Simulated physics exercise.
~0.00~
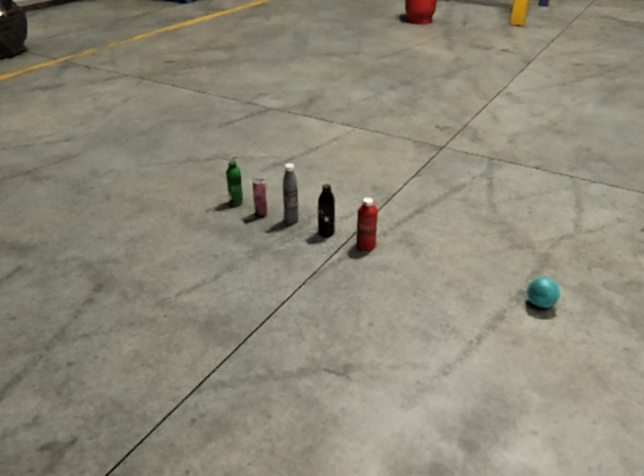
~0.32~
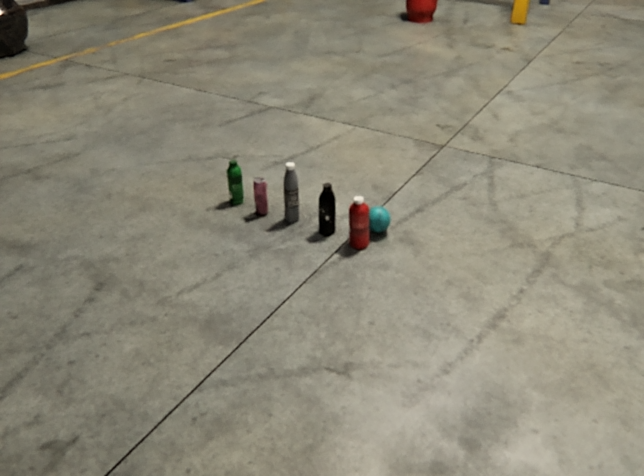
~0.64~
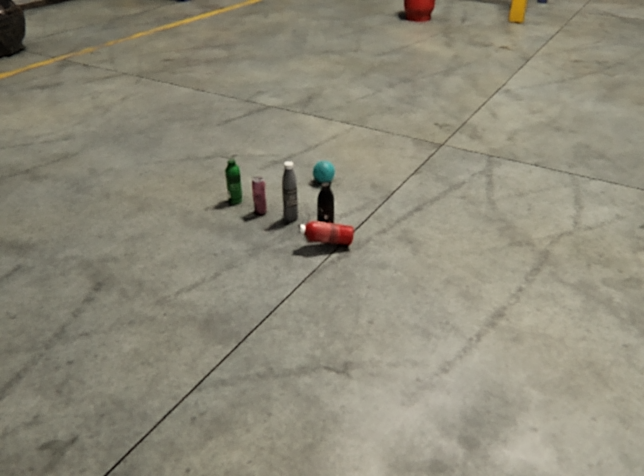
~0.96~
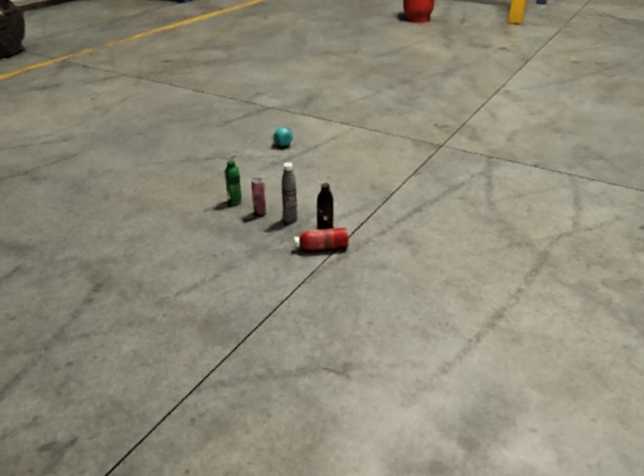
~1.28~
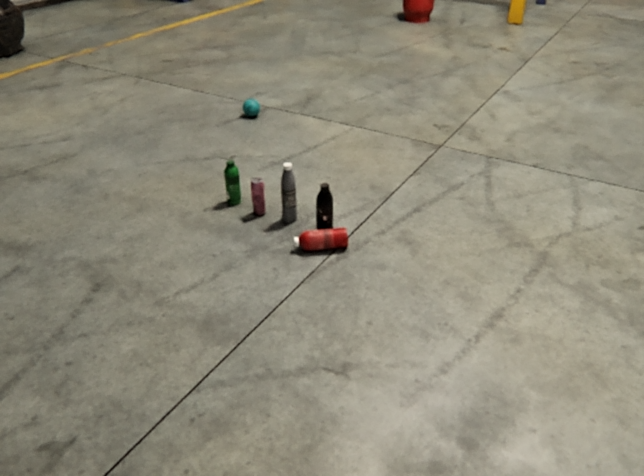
On a concrete floor, a turquoise ball rolls left into five upright items, toppling the red bottle and rolling away behind the rest.
